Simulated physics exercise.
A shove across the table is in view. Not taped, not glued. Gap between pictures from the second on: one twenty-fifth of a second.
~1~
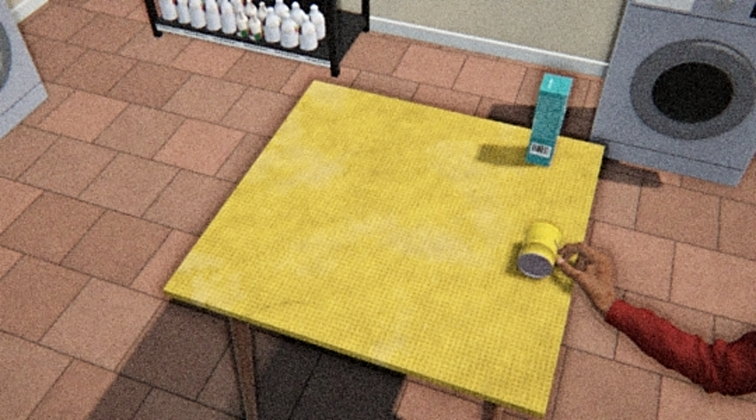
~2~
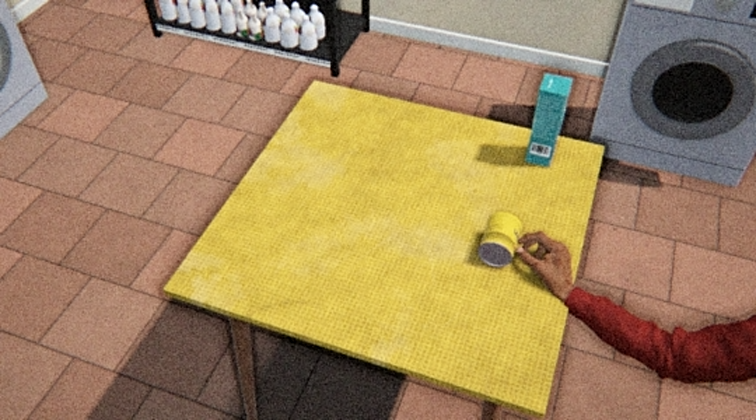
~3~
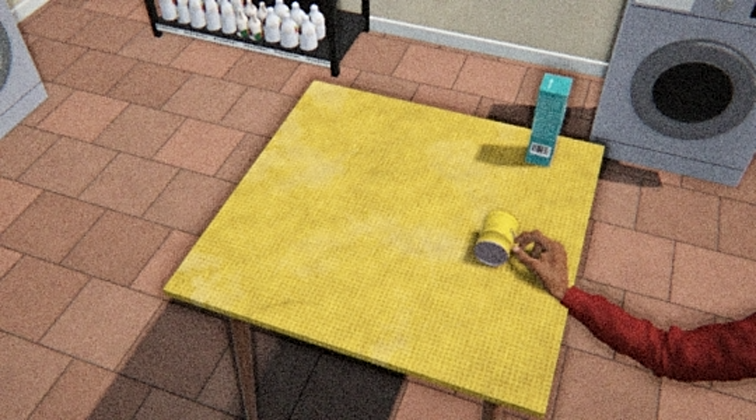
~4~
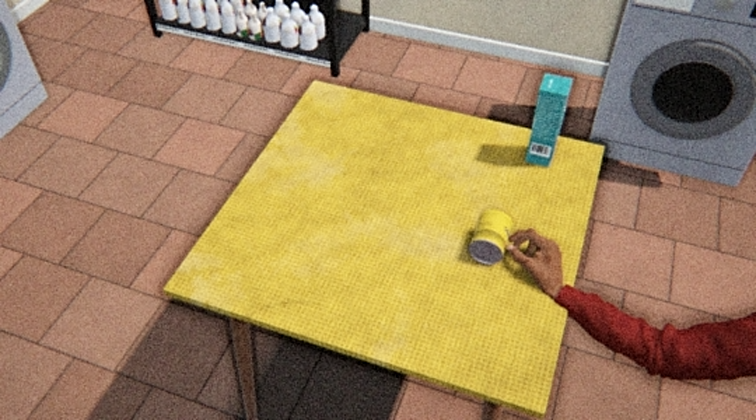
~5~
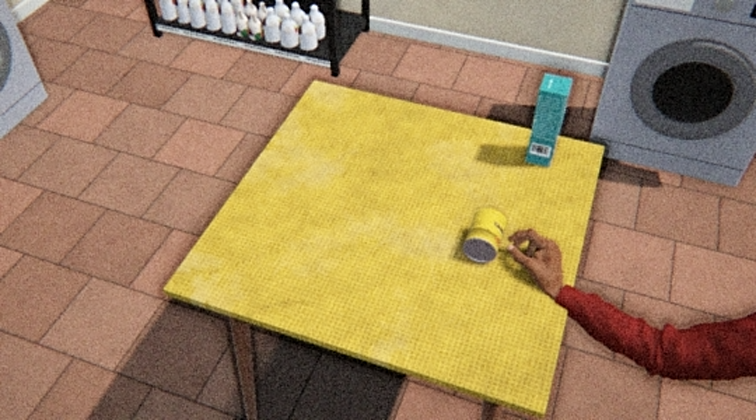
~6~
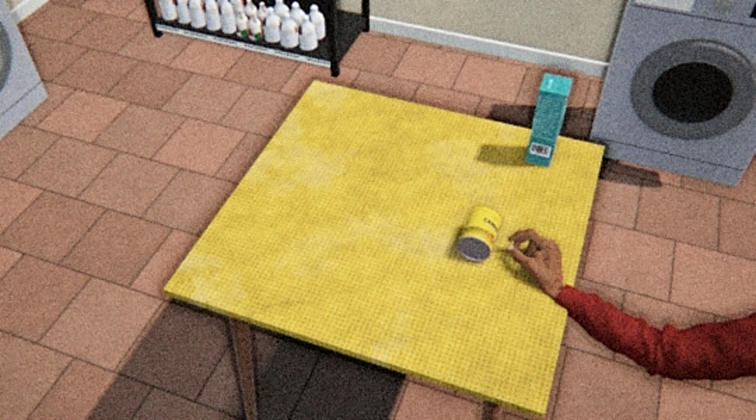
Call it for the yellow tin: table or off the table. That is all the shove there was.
Table.
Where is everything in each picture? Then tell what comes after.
In the first picture, under the hand; yellow tin (539, 250).
In the second picture, under the hand; yellow tin (500, 240).
In the third picture, under the hand; yellow tin (496, 238).
In the fourth picture, yellow tin (491, 237).
In the fifth picture, yellow tin (485, 235).
In the sixth picture, yellow tin (480, 234) displaced a little.
Then, 0.10 s past the last view, yellow tin displaced about its own width near (468, 231).
Then, 0.30 s past the last view, yellow tin displaced about its own width near (451, 227).
Finally, moved from the start, yellow tin. Final places as the last picture's camera would see them, yellow tin near (442, 224).
